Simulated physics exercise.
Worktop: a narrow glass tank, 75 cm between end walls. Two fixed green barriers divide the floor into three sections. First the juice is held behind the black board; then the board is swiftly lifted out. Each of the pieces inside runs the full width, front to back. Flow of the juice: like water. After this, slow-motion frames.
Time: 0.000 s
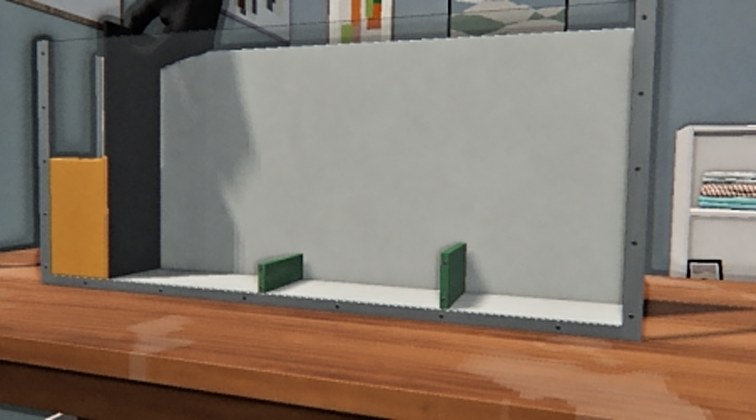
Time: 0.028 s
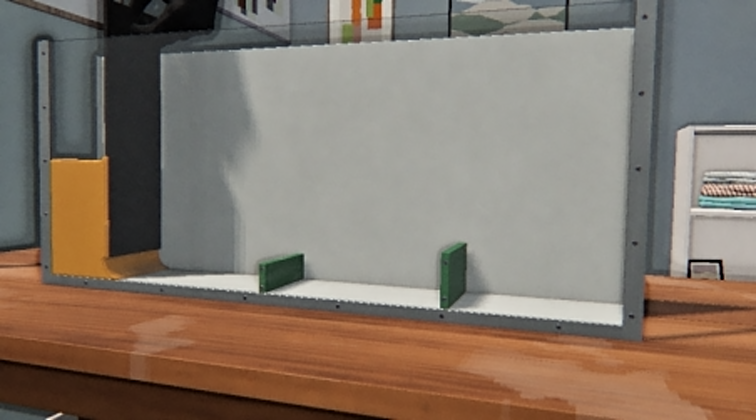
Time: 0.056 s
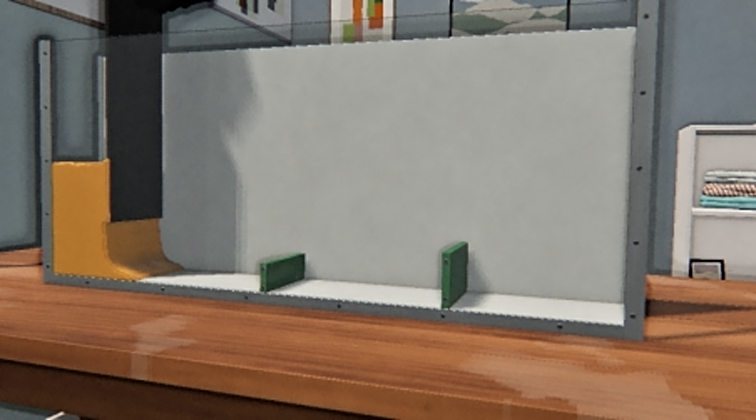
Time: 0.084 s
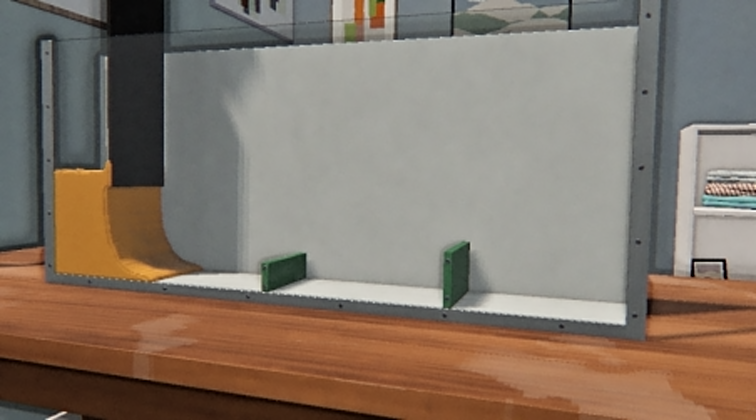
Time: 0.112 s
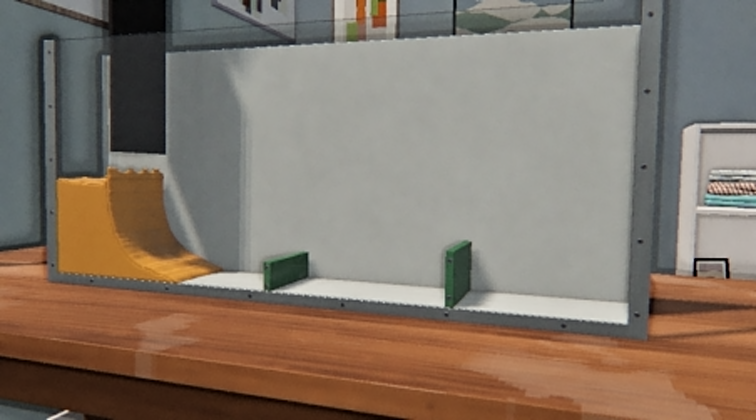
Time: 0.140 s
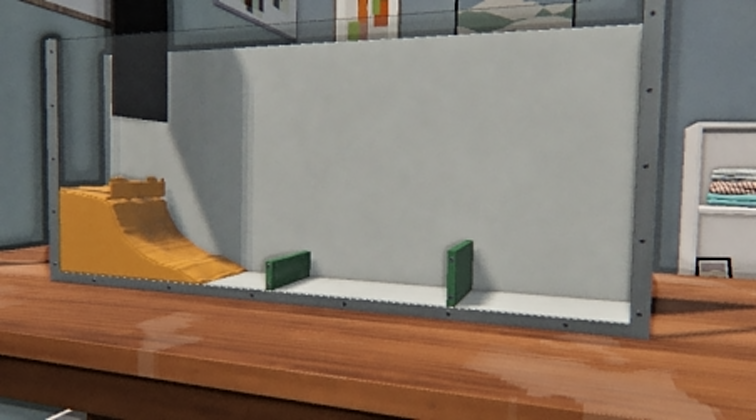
The black board slid upward in a narrow glass tank, and the orange juice behind it slumped and spread rightward along the floor in a curved slope toward two upright green barriers.
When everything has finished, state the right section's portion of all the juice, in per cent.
The right section holds roughly 6 per cent in the end.
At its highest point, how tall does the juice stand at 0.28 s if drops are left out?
About 11.5 cm.
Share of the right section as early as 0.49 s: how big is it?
About 0 percent.
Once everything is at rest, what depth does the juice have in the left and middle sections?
2.5 and 2.5 cm, in that order.
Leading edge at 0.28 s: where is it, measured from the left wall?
Roughly 36 centimetres out.
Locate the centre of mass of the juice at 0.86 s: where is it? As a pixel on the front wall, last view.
Look around (284, 278) on the front wall - that's where it is.
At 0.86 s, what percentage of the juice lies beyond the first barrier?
Around 50 percent at that time.
After 0.28 s 7 per cent is beyond the first barrier and 0 beyond the second.
After 0.49 s 38 per cent is beyond the first barrier and 1 beyond the second.
After 0.86 s 50 per cent is beyond the first barrier and 6 beyond the second.
In the end the left section holds 53, the middle 41 and the right 6 per cent.
